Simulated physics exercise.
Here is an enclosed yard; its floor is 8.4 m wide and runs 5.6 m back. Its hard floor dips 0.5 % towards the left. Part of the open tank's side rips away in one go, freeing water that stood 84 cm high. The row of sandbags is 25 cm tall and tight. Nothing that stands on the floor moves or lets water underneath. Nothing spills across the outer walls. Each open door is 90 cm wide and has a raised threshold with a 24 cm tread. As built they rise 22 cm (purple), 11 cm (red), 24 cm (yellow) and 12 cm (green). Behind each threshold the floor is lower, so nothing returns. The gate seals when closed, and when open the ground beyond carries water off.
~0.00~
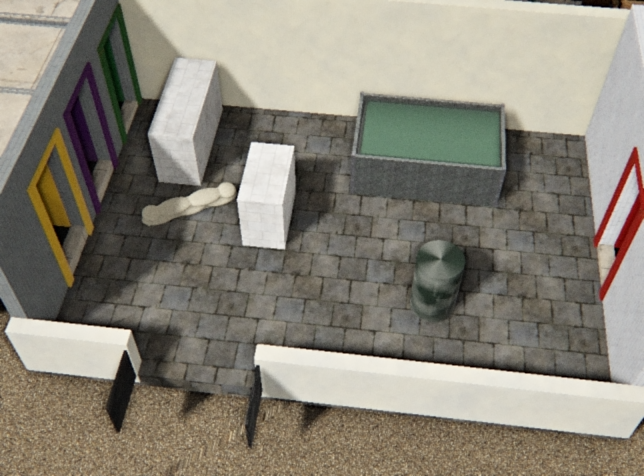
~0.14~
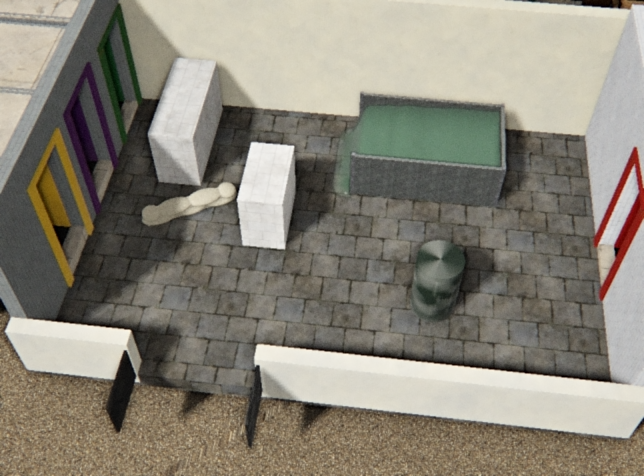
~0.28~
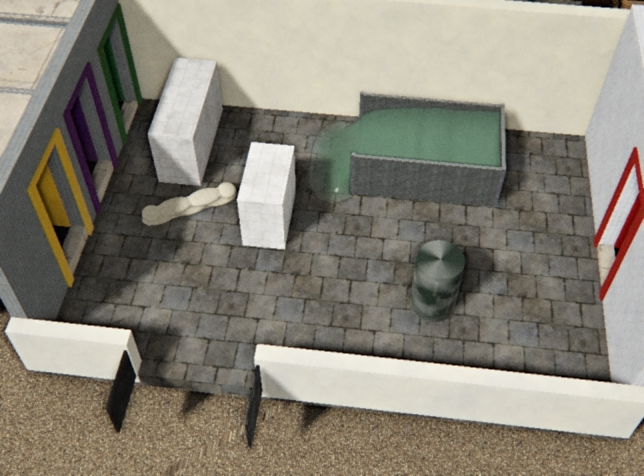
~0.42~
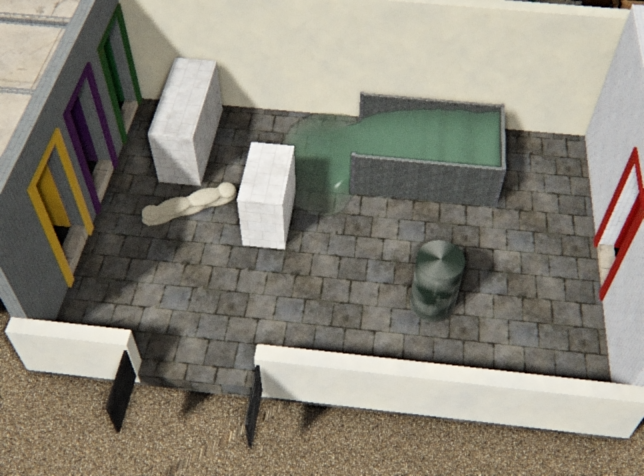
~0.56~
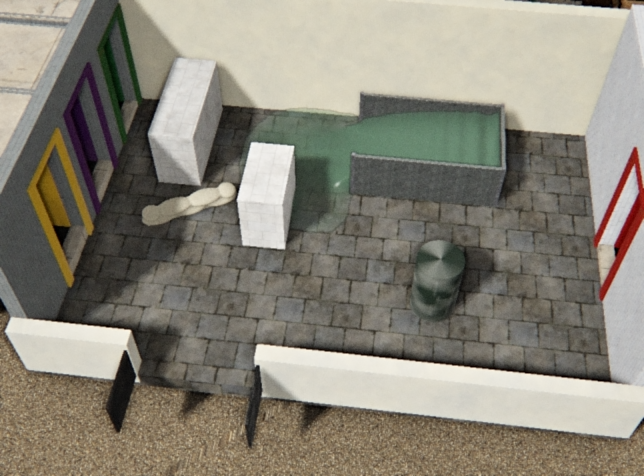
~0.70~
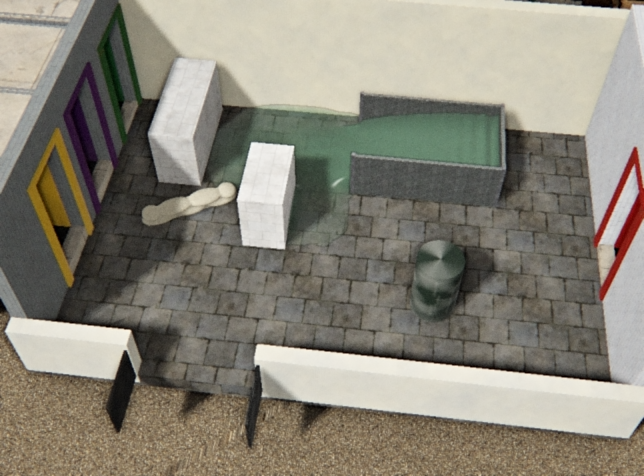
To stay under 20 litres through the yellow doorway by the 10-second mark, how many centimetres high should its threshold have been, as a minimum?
About 6.5 cm.
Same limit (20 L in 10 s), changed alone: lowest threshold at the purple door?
Roughly 19 cm at purple.
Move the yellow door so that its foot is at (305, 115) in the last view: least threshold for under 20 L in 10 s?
About 25 cm.
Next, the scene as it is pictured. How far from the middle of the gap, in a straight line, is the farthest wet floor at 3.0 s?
Some 5.8 m out.
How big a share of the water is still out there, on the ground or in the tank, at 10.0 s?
Roughly 86 in a hundred.
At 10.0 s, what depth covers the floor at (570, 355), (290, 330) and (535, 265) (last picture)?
In that order: 5, 6 and 4 cm.
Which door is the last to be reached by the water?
The red one.
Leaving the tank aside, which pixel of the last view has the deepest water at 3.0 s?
At about (273, 188).
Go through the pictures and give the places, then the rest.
In the first frame, still water, 84 cm deep, in the open tank at (430, 133); the yellow door at (65, 218) is dry.
In the second frame, water pours out at (358, 150) and has run 0.3 m, to (336, 184); about 11 cm deep outside, 84 cm at the back.
In the third frame, the front is at (312, 182), 0.7 m from the gap at (358, 151); 1.2 m2 of floor is wet, 84 cm left at the back.
In the fourth frame, the gap is at (358, 152), the front 1.3 m out at a hidden place; the back of the open tank holds 83 cm.
In the fifth frame, water pours out at (358, 153) and has run 2.0 m, to a hidden place; about 9 cm deep outside, 76 cm at the back.
In the sixth frame, the front is at (211, 153), 2.7 m from the gap at (358, 153); 5.7 m2 of floor is wet, 70 cm left at the back; the yellow door at (65, 218), 5.1 m from the gap, is still 2.7 m from the nearest water.
After 1.4 s water covers 20 % of the floor, deepest (56 cm) near (234, 106); it has not reached the yellow door.
After 3.0 s water covers 45 % of the floor, deepest (44 cm) near (273, 188); 7 cm at the yellow door, 0 litres in over its 24 cm threshold.
After 10.0 s water covers 90 % of the floor, deepest (10 cm) near (294, 190); 7 cm at the yellow door, 0 litres in over its 24 cm threshold.
At the yellow door as built, the water arrived by 2.3 s and peaked near 11 cm at 7.4 s.
With a threshold of 5.5 cm, 32 litres would have come in within the 10 s; with 7.5 cm, 11 litres. So under 20 litres takes about 6.5 cm.
